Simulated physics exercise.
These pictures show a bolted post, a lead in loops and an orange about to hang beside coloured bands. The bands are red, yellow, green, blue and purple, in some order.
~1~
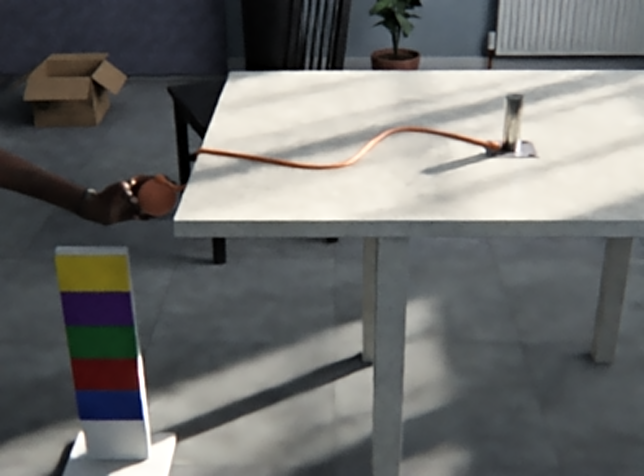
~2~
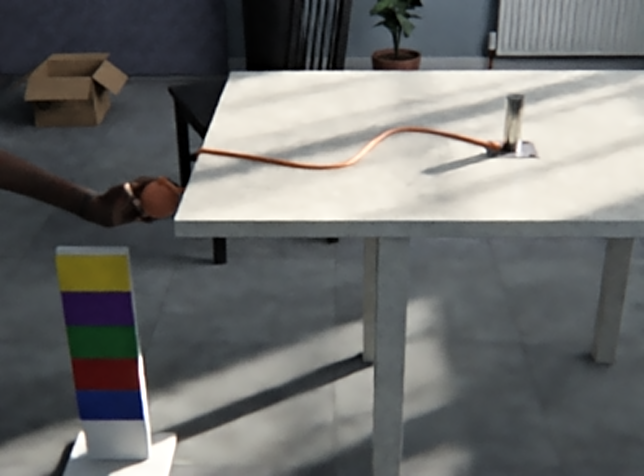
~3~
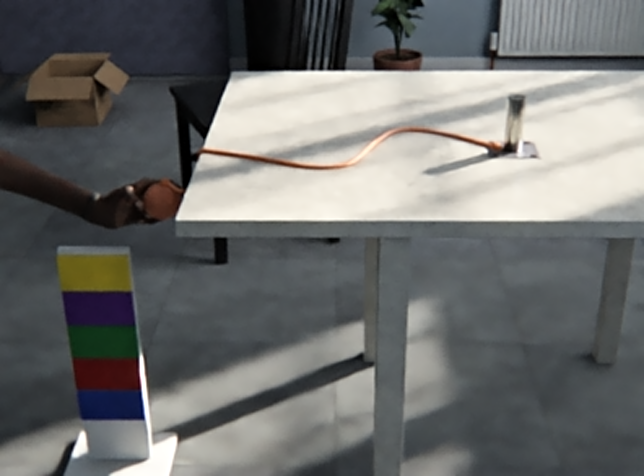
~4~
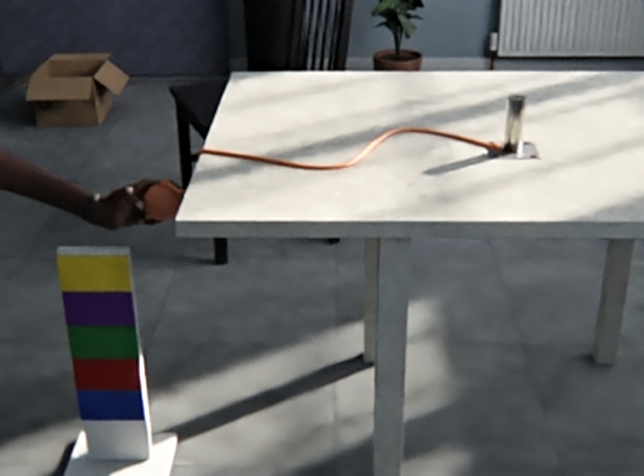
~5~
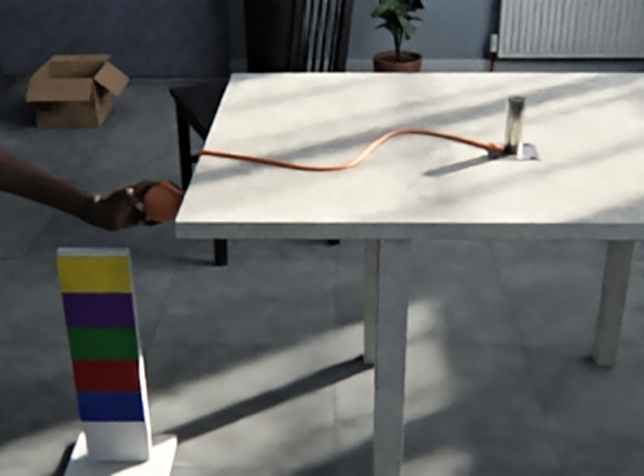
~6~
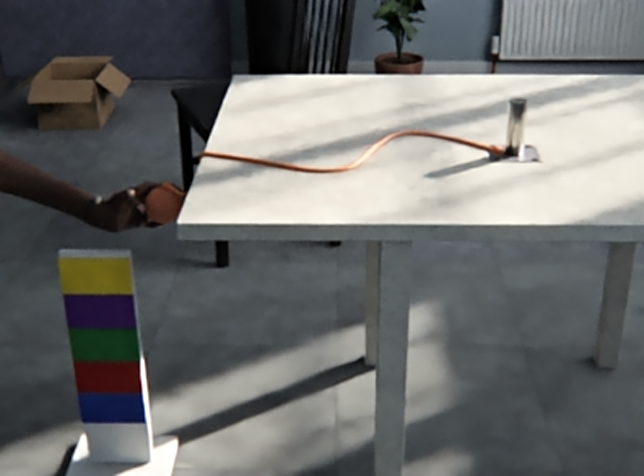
A hand at the left barely moved as it held an orange ball-like object just off the table's edge, above a striped stand, while the wavy orange cord across the tabletop stayed still.
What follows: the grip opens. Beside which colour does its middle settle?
Its centre hangs level with the purple band.
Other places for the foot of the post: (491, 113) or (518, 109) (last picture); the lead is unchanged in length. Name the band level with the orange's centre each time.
It would be purple; yellow.
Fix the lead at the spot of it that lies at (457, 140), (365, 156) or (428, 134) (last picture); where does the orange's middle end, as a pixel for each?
About (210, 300), (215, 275) and (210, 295).
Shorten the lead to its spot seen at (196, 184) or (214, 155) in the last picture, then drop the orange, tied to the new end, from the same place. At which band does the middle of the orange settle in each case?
Try by try: Yellow; above them all.
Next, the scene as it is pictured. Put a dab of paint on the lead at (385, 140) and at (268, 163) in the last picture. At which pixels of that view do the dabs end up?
Near (358, 151) and (204, 168).
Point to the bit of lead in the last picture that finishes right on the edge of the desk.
It lies at about (281, 166).
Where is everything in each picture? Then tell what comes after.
The first frame shows orange (157, 198); yellow (92, 275); purple (97, 309); green (101, 343); red (106, 375); blue (110, 407).
The second frame shows orange (160, 199); lead through (465, 139) (394, 131) (356, 158) (284, 163) (210, 152).
The third frame shows orange (163, 201).
The fourth frame shows orange (163, 202); lead through (466, 140) (395, 132) (358, 159) (285, 164) (211, 152).
The fifth frame shows orange (163, 203).
The sixth frame shows orange (164, 205); lead through (468, 143) (396, 135) (359, 162) (287, 167) (213, 155).
A little later, orange near (244, 309); level with purple.
Next, orange near (200, 313); level with purple.
When it is over, orange near (207, 314); level with purple. Its middle rests at the purple band.
